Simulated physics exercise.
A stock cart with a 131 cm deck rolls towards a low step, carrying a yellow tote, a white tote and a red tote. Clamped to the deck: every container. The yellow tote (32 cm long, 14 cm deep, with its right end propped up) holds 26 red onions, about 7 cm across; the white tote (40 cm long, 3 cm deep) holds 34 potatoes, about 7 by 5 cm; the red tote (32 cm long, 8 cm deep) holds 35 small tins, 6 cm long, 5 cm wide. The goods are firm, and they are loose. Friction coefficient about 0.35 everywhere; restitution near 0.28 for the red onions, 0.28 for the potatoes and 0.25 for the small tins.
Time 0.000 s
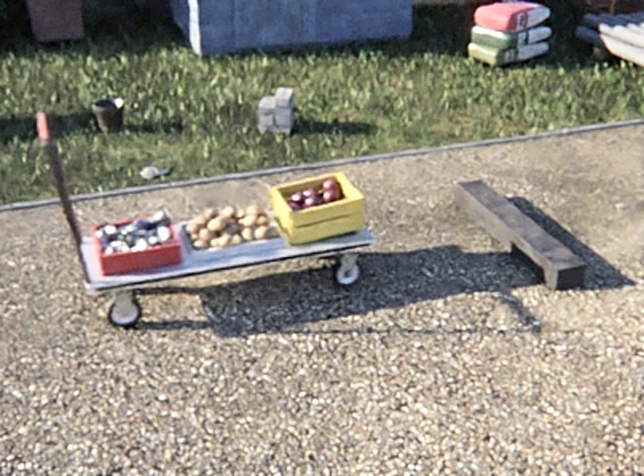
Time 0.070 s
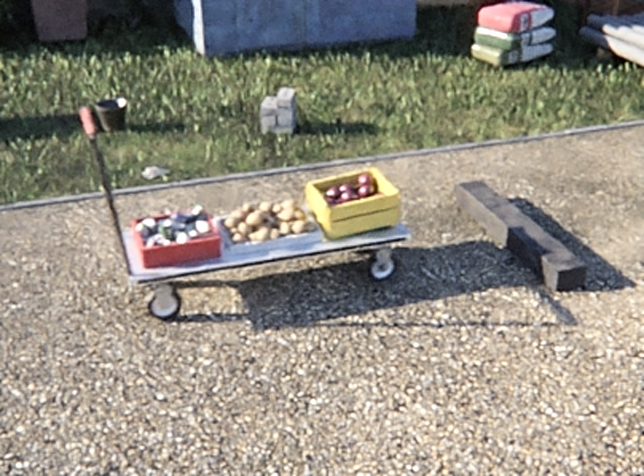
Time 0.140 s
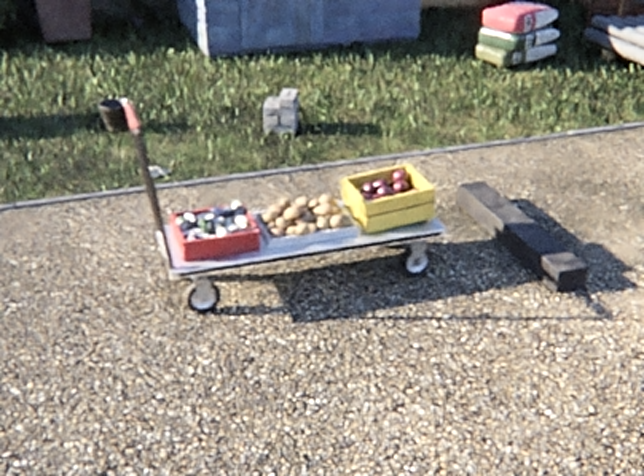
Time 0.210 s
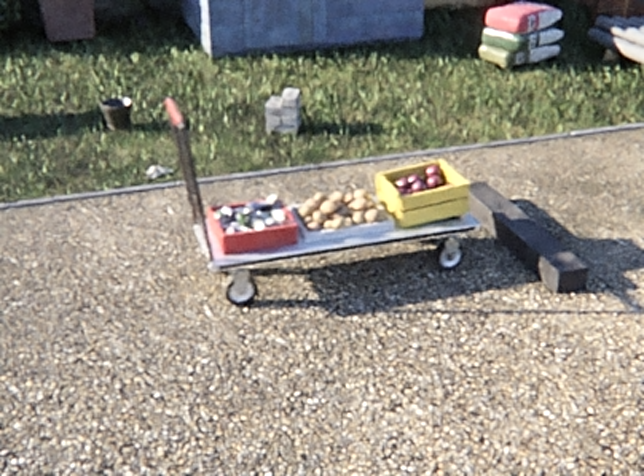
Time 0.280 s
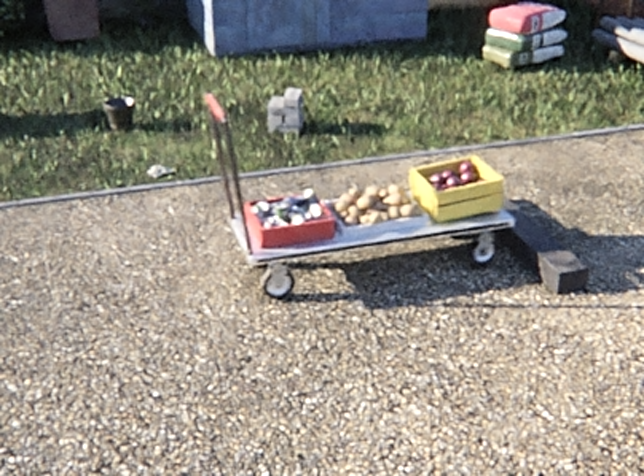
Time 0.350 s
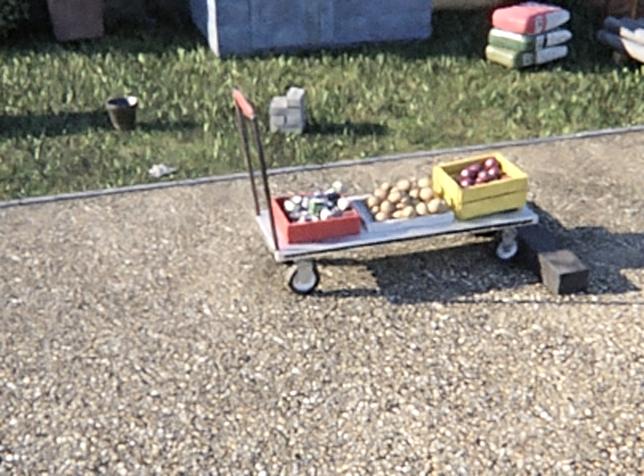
A flat cart with a red-topped upright handle stands on a sunlit pebbled path beside a grassy strip, seen from slightly above and to the side. On its pale deck sit a red tote of small tins at left, potatoes in the middle and a raised yellow tote of red onions at right. The cart rolls rightward toward a dark low step, its load staying in place, while the view shifts slightly.
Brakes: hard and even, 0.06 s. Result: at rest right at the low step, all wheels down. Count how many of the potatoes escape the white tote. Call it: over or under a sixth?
Over.
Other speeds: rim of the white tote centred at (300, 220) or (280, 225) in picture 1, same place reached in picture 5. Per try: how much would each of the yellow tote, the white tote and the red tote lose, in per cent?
Per cent lost, first try then second - yellow tote: 0, 0; white tote: 10, 20; red tote: 0, 0.
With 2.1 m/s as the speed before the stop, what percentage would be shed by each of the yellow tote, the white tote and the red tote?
Then the yellow tote sheds 0 per cent of its load, the white tote 20 per cent, and the red tote 10 per cent.
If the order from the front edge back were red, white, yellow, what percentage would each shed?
In that arrangement the yellow tote sheds 0 per cent of its load, the white tote 30 per cent, and the red tote 10 per cent.
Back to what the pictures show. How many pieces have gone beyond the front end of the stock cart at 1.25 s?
About 0.
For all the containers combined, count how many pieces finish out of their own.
I'd put it near 16.
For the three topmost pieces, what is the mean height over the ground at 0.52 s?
Their middles average near 48 cm high.
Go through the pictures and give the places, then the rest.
In the first picture (places track the rim corner closest to us here; the camera moves round a little), white tote (194, 252); red tote (102, 256); 84 cm to go; all still inside.
The second picture shows white tote (233, 246); red tote (144, 249); 66 cm to go.
The third picture shows white tote (271, 239); red tote (185, 242); 48 cm to go.
The fourth picture shows white tote (309, 233); red tote (224, 235); 30 cm to go.
The fifth picture shows white tote (345, 228); red tote (263, 229); 13 cm to go.
The sixth picture shows white tote (371, 224); red tote (289, 225); stopping; all still inside.
After 0.40 s, the yellow tote has all 26, the white tote is down by 3 of 34 and the red tote is down by 1 of 35.
After 0.52 s, the yellow tote has all 26, the white tote is down by 5 of 34 and the red tote is down by 1 of 35.
After 0.75 s, the yellow tote has all 26, the white tote is down by 9 of 34 and the red tote is down by 5 of 35.
When it is over (at 1.25 s), the yellow tote has all 26, the white tote is down by 10 of 34 and the red tote is down by 5 of 35. Asked share, 10 of 34, 29 per cent.
